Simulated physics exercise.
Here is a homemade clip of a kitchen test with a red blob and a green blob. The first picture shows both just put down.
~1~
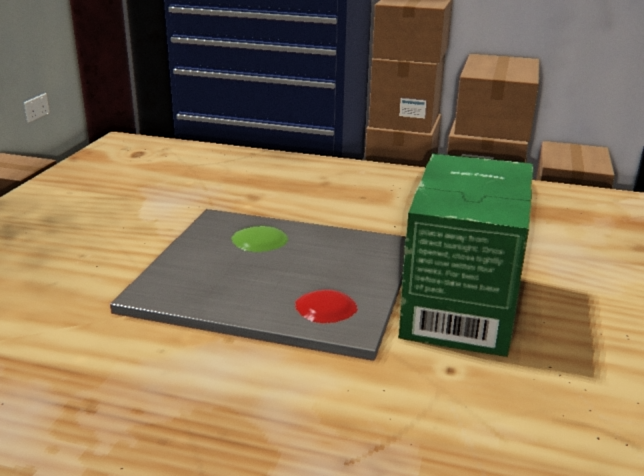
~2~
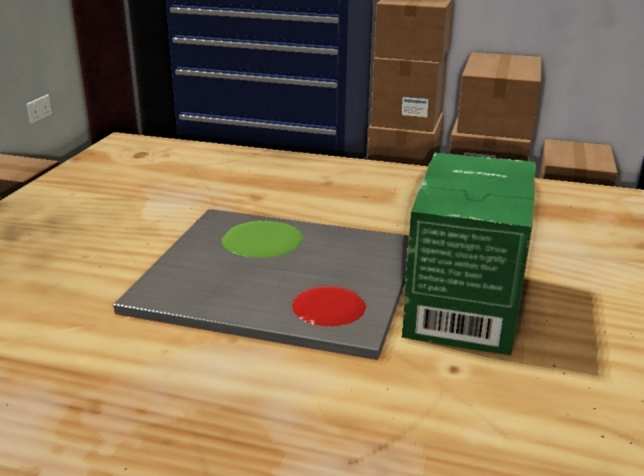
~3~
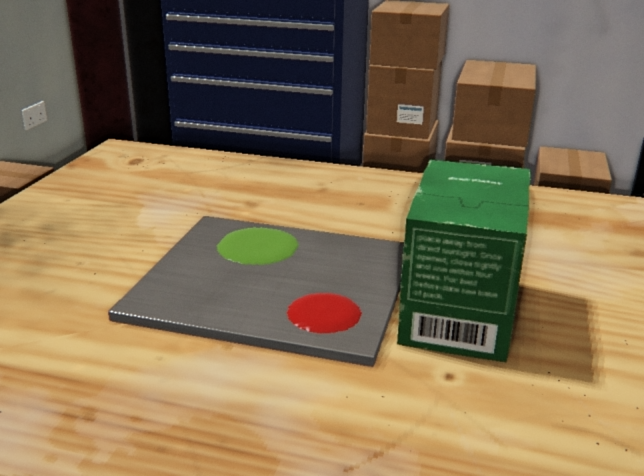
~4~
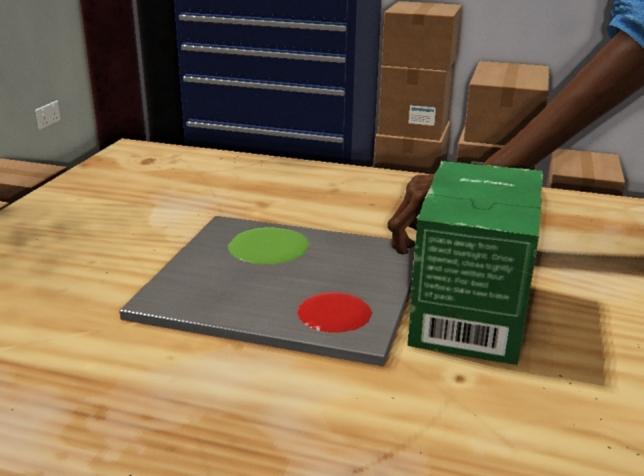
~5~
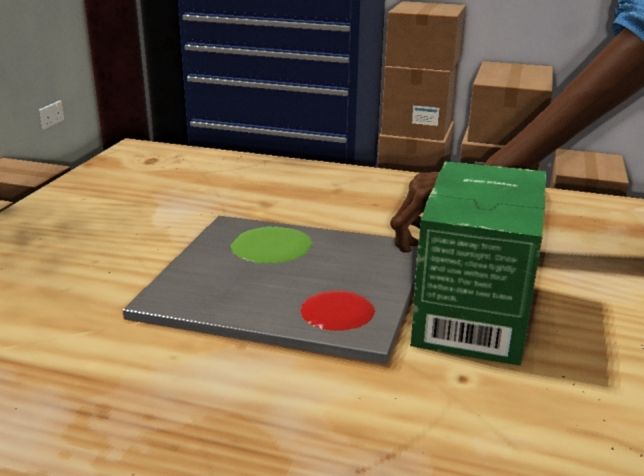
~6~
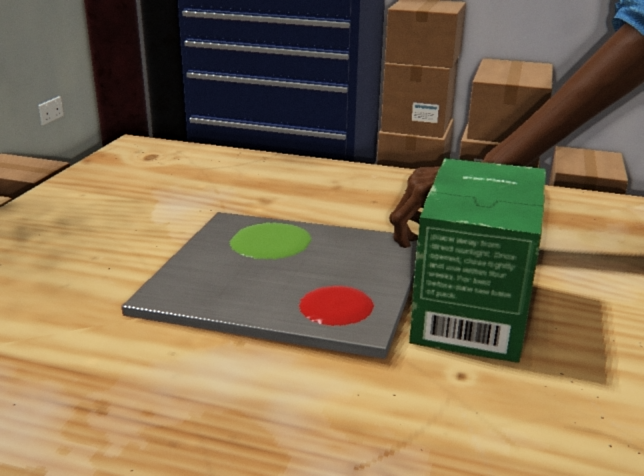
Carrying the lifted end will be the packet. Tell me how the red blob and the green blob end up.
Note - red blob: It does not leave; green blob: It leaves the surface.
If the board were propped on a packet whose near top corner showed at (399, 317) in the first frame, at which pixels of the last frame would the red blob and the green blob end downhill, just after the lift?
At (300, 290), then at (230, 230).
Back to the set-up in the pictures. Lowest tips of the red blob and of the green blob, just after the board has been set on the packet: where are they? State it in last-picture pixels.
Pixel pair, in order asked: (236, 230), (192, 230).
A moment on, slope about 34°; the red blob has crept a little; the green blob is dripping off the low end.
Further on, the red blob has crept down a long way; the green blob is dripping off the low end.
When it is over, slope about 34°; the red blob has crept down a long way; the green blob is dripping off the low end.
